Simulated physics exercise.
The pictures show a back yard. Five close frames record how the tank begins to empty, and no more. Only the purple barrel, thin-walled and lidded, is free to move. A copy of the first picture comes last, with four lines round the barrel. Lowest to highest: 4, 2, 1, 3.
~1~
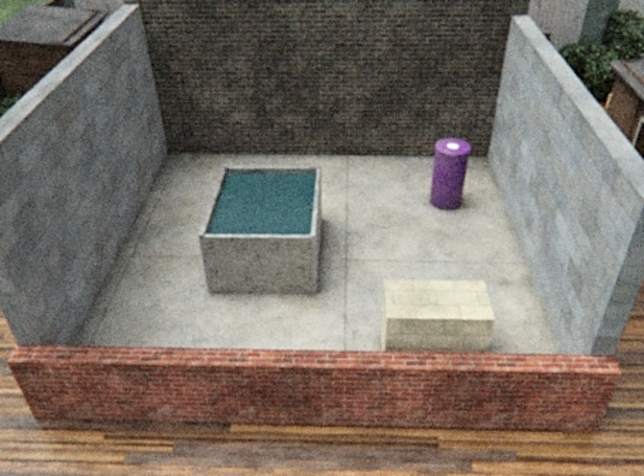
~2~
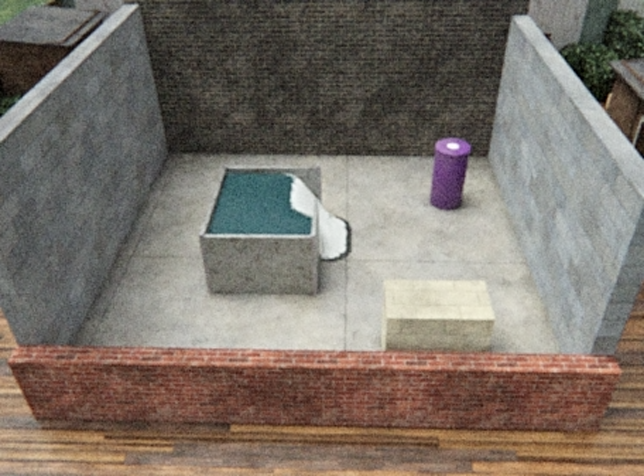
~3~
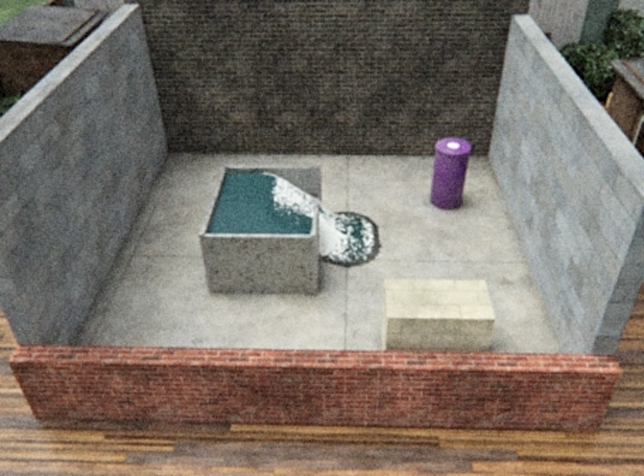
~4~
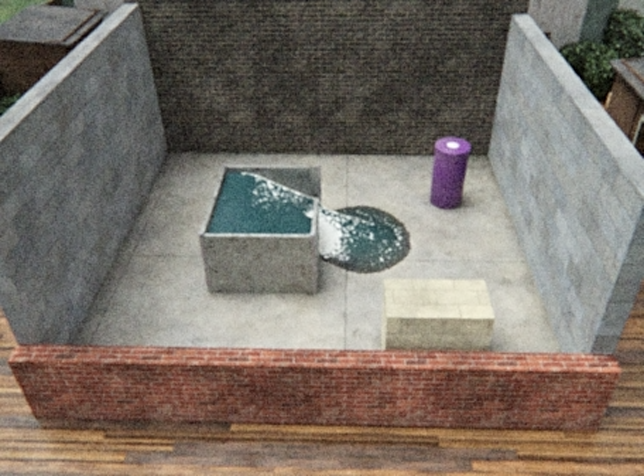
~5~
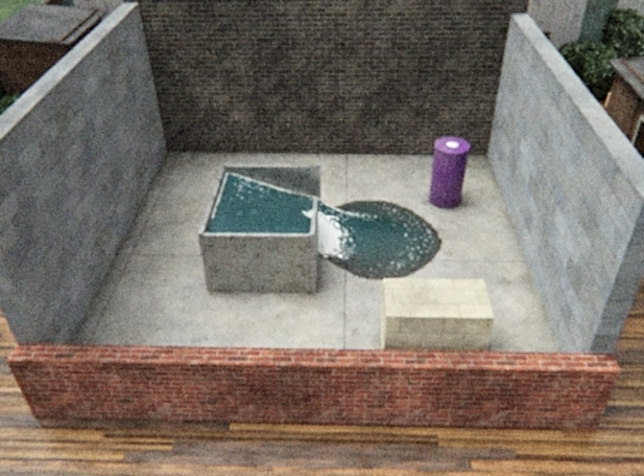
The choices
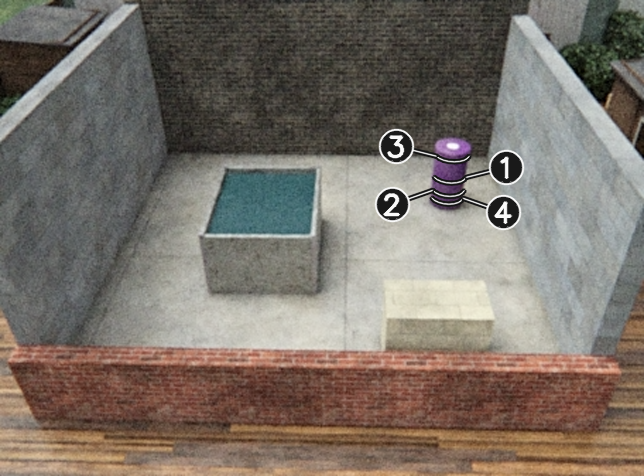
Water sits level in a square concrete tank in a walled yard, then pours over the tank's right side in a white, foamy stream. It spreads rightward across the pale floor as a widening dark puddle, nearing the cream block and the purple barrel, which stays still.
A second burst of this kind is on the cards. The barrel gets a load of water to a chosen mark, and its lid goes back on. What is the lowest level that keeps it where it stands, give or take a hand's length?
It is 1.
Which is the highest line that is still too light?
2 it is.
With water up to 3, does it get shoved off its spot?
No, not at all.
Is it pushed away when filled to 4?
Yes.
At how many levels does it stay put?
Two.
On the marked copy, 1 at (451, 183); 2 at (449, 196); 3 at (454, 161); 4 at (448, 204); from the bottom up 4, 2, 1, 3.
With 1, it does not move.
With 2, it is pushed about its own width away.
With 3, it does not move.
With 4, it is pushed about 4 times its own width away.
